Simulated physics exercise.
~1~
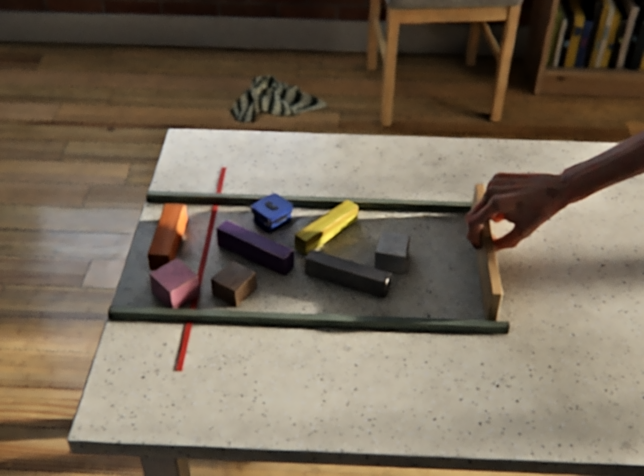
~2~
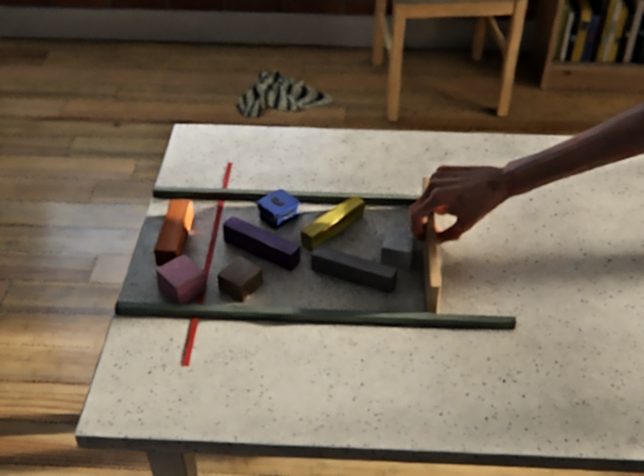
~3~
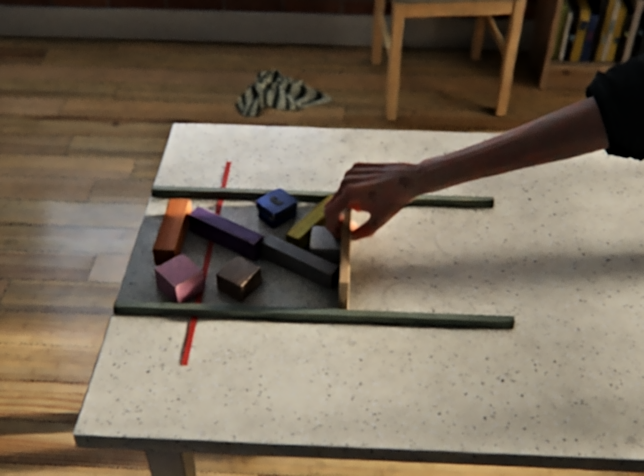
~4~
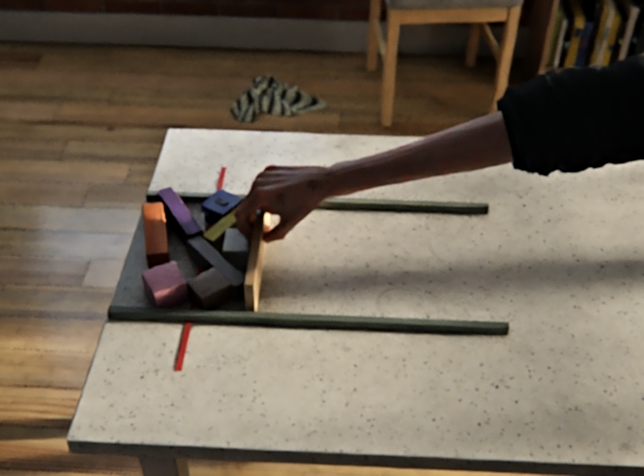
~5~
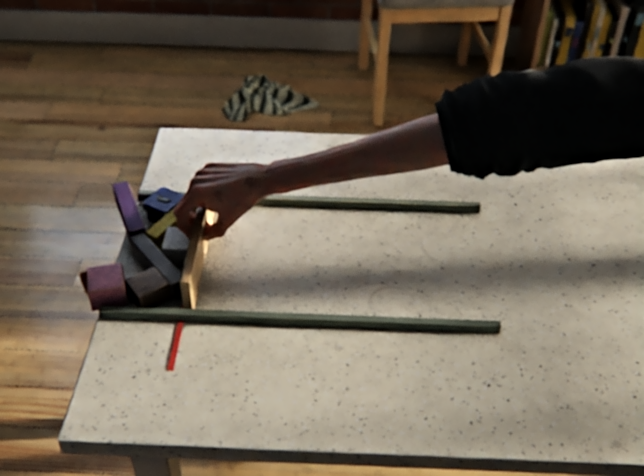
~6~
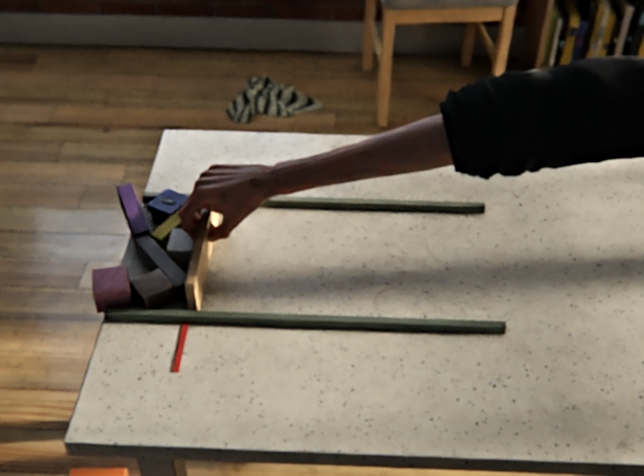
The clip opens on a speckled table where eight coloured blocks, some of them long, lie between two dark rails near the left edge, with a red tape mark running beneath them. A hand slides an upright wooden board leftward from the right end of the rails. The board gathers the grey, yellow and white pieces, and the long ones swing as they press into the others. The whole group bunches up and crowds past the tape to the edge. The orange stick tips off and drops to the floor, while the rest stay jammed together, some overhanging, against the halted board.
